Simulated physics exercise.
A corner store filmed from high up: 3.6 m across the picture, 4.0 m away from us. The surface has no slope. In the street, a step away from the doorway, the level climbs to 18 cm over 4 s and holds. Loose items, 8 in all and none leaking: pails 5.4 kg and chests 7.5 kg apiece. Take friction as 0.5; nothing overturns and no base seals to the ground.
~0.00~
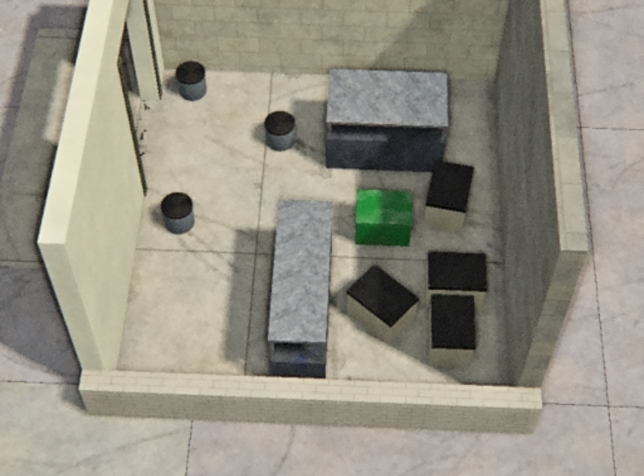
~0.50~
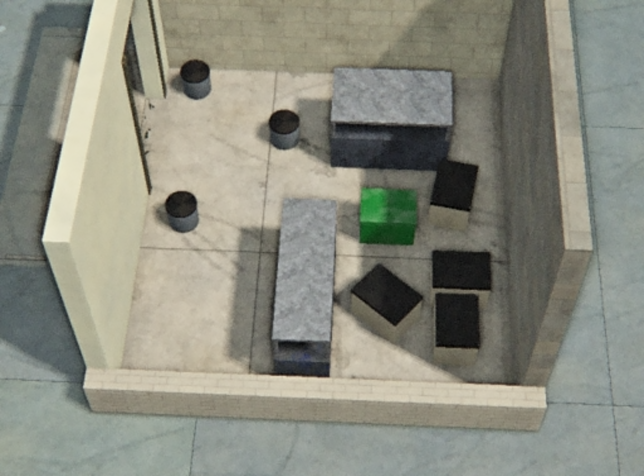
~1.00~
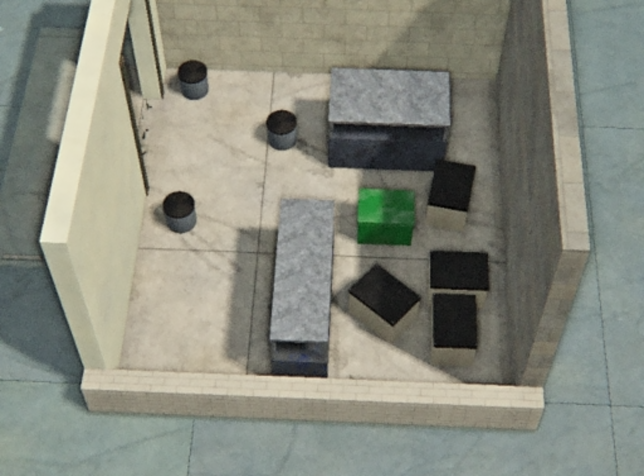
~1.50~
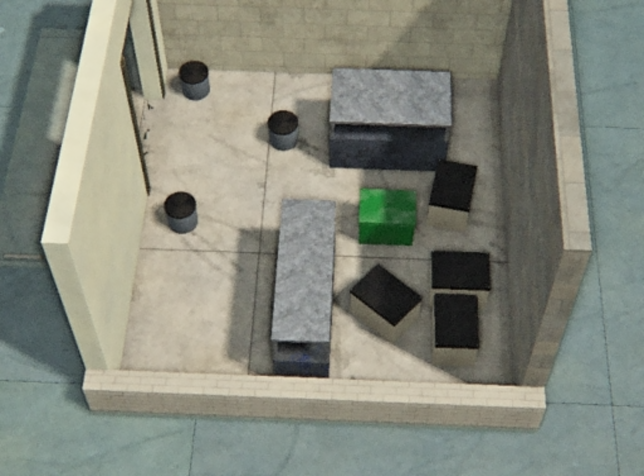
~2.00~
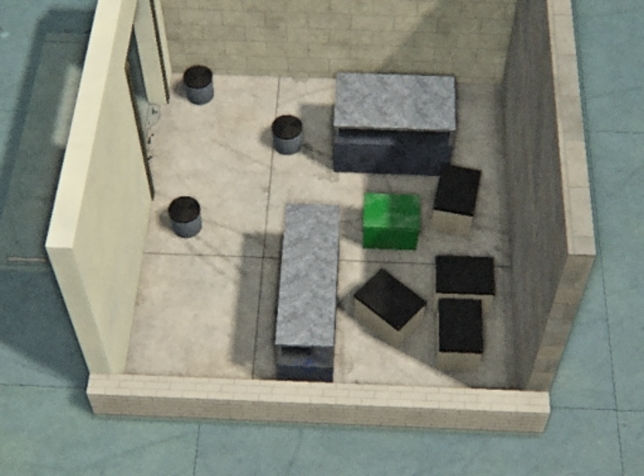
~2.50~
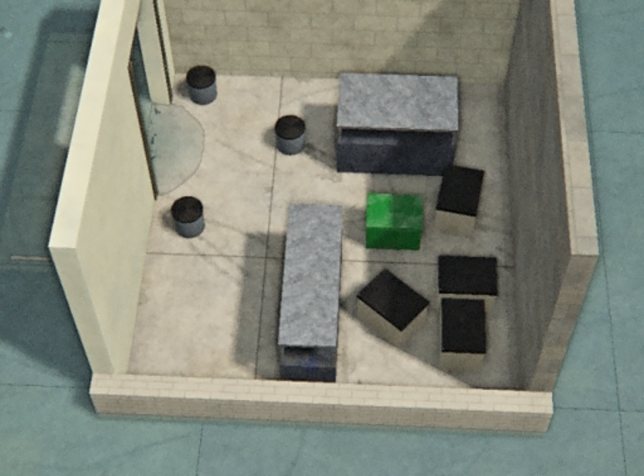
Corner store seen from high up, its green chest and other items staying still as water spreads outside, then enters at the doorway.
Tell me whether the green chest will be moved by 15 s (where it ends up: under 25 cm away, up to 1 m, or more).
Green chest is nudged along.
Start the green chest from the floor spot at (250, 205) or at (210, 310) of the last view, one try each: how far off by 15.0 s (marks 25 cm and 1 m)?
In turn: It ends far away; it moves a short way.
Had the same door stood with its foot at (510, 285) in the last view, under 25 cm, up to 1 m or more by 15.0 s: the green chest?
In that case the green chest travels far.
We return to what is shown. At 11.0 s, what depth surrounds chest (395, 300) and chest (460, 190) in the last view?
Roughly 10 and 9 cm.
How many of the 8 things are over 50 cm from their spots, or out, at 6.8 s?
I count 1.
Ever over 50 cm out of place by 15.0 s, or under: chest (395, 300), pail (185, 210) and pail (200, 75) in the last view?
In turn: Past it, under, more.
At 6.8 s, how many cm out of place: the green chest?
About 80 cm.
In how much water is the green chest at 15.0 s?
About 13 cm.
After 3.5 s the green chest is near (395, 211), 0.0 m from its start, aground; 0 afloat.
After 6.8 s the green chest is near (477, 246), 0.9 m from its start, afloat; 2 afloat.
After 11.0 s the green chest is near (405, 282), 0.9 m from its start, afloat; 7 afloat.
After 15.0 s the green chest is near (433, 262), 0.7 m from its start, afloat; 8 afloat.
